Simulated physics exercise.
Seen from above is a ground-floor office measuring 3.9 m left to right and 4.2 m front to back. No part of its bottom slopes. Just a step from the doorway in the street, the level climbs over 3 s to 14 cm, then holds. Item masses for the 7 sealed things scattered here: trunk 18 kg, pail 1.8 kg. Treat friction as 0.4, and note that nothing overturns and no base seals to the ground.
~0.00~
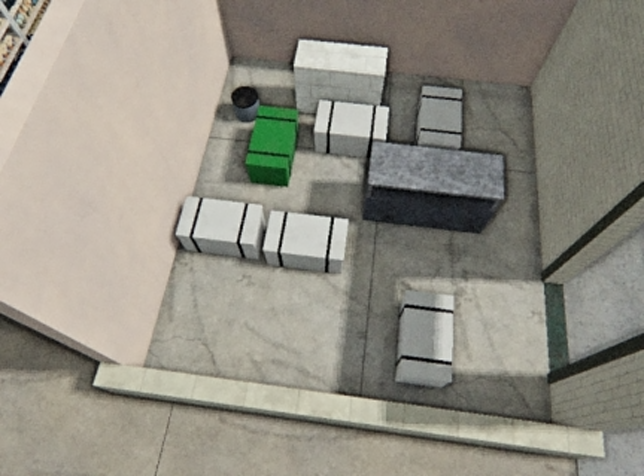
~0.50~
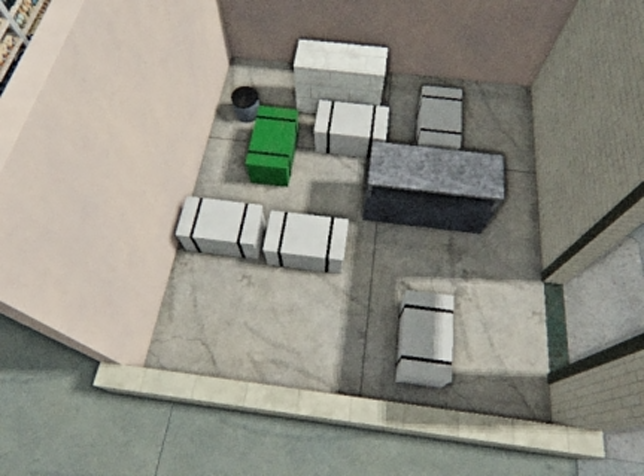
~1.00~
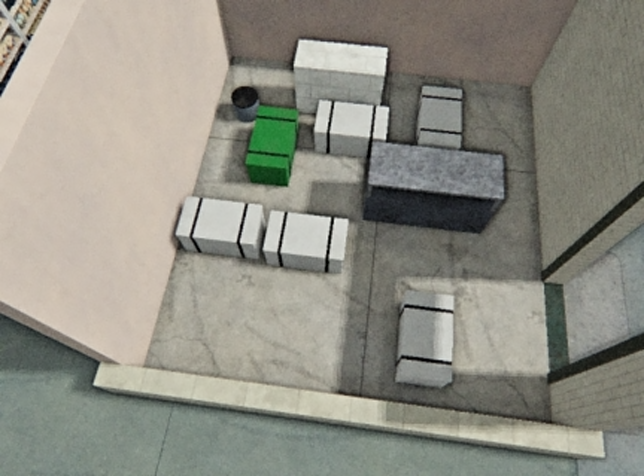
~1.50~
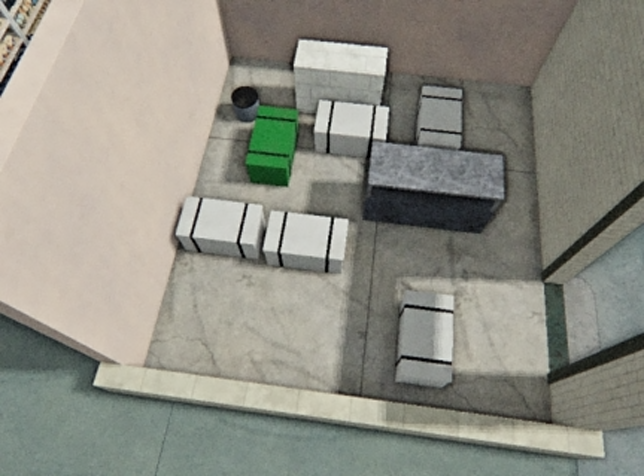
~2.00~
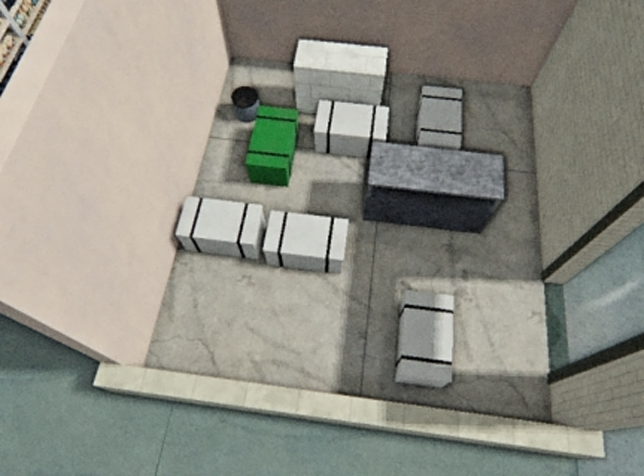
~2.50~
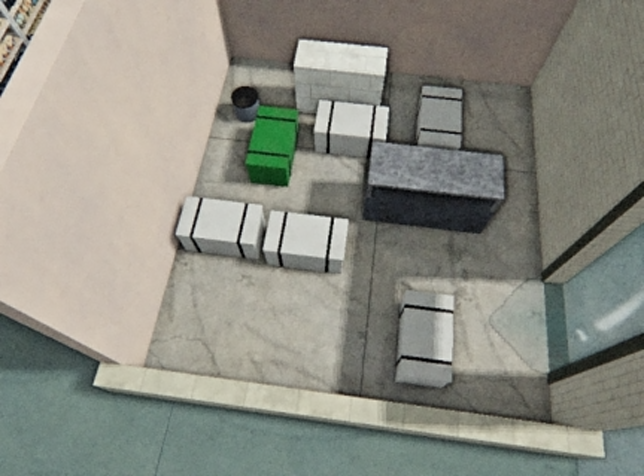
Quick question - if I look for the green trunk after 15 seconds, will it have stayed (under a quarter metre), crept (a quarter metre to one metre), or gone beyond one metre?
It ends up a bit off.
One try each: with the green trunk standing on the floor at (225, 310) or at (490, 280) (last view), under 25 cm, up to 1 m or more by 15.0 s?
Going in order, it gets pushed a long way and then it gets pushed a long way.
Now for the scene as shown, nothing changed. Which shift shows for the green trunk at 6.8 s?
It is about 0 cm out of place by then.
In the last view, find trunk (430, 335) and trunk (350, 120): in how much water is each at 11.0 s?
Roughly 8 and 3 cm.
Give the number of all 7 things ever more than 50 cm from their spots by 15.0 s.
The answer here is 4.
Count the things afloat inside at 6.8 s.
The count is 0.
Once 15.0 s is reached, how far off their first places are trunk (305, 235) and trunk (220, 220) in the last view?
One is off by 120 cm, the other by 100 cm, in the order asked.
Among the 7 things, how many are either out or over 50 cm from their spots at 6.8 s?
Tally at that time: 1.
After 3.5 s the green trunk is near (272, 136), 0.0 m from its start, aground; 0 afloat.
After 6.8 s the green trunk is near (272, 136), 0.0 m from its start, aground; 0 afloat.
After 11.0 s the green trunk is near (280, 115), 0.3 m from its start, aground; 4 afloat.
After 15.0 s the green trunk is near (263, 103), 0.5 m from its start, afloat; 5 afloat.
